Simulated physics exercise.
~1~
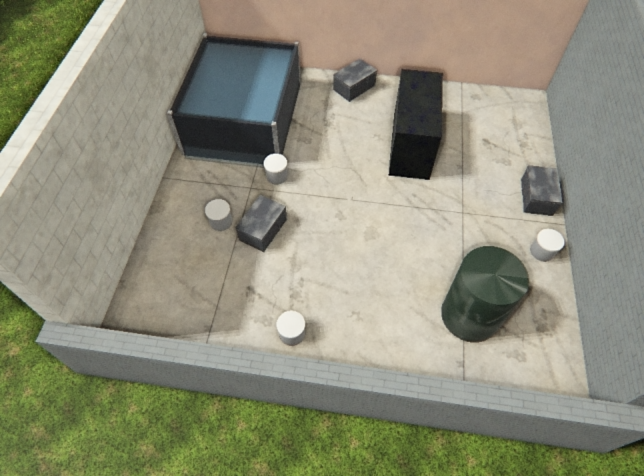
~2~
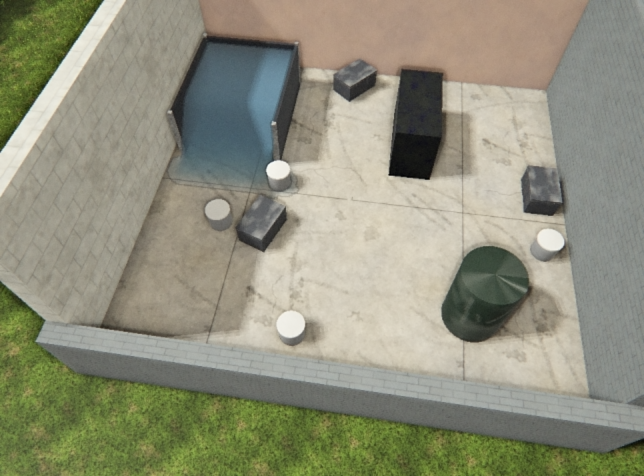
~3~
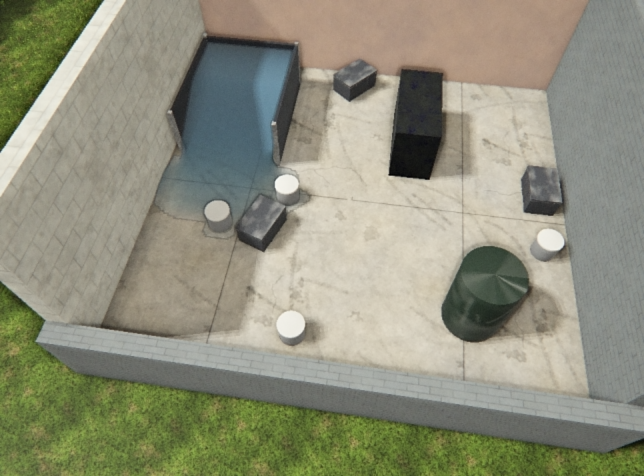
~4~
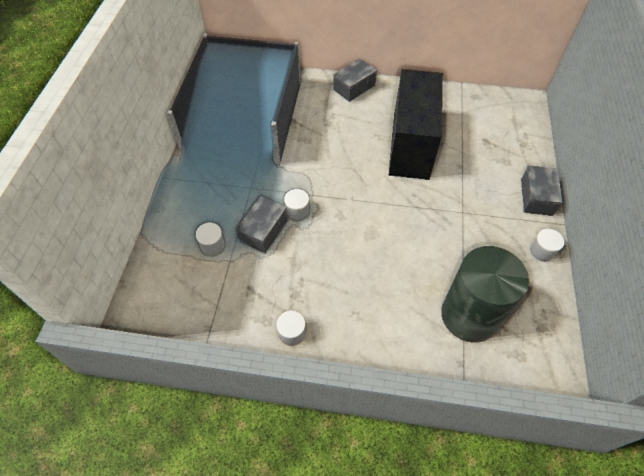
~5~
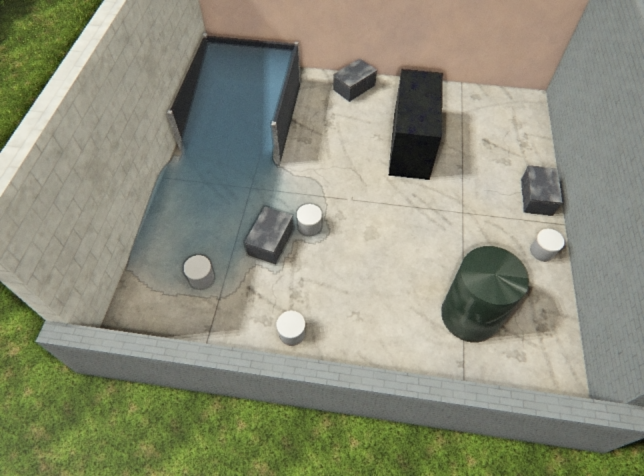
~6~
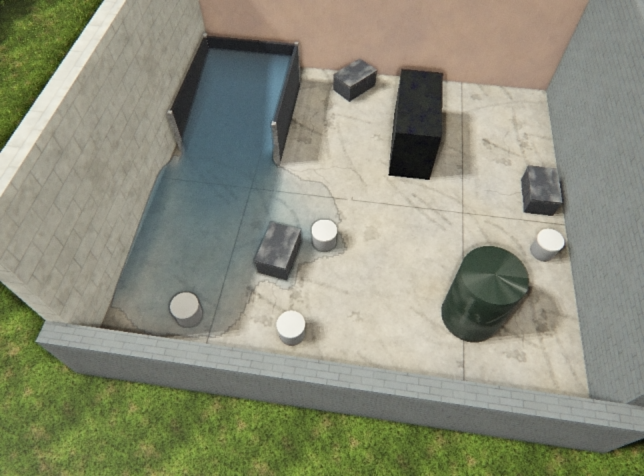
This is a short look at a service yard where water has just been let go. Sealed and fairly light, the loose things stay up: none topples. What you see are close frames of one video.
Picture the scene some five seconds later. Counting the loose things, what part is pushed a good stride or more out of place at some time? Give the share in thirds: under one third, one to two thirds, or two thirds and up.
Two thirds and up.
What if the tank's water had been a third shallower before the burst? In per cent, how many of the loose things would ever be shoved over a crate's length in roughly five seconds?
Share moved that far: Approx. 60 %.
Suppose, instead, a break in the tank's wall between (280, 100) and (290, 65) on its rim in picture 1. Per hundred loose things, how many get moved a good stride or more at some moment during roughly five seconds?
About 60 per cent.
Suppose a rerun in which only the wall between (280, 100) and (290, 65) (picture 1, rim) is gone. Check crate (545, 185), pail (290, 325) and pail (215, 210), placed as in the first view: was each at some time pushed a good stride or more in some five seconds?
First covers that distance, second covers that distance, third stays short of it.
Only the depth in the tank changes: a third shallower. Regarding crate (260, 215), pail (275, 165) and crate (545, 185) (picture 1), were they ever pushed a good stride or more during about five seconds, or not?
Note, listed order: Covered it / covered it / didn't cover it.
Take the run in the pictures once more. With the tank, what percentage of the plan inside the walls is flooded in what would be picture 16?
Estimate: 45 %.
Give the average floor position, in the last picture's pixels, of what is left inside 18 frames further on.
Around pixel (491, 266).
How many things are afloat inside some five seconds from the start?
Counted: 6.
A moment on, 3 of 7 are well off their spots; 1 afloat.
Next, 4 of 7 are well off their spots; 3 afloat.
Later, 4 of 7 are well off their spots; 4 afloat.
In the end, 6 of 7 are well off their spots, and 6 have been at some point; 6 afloat.
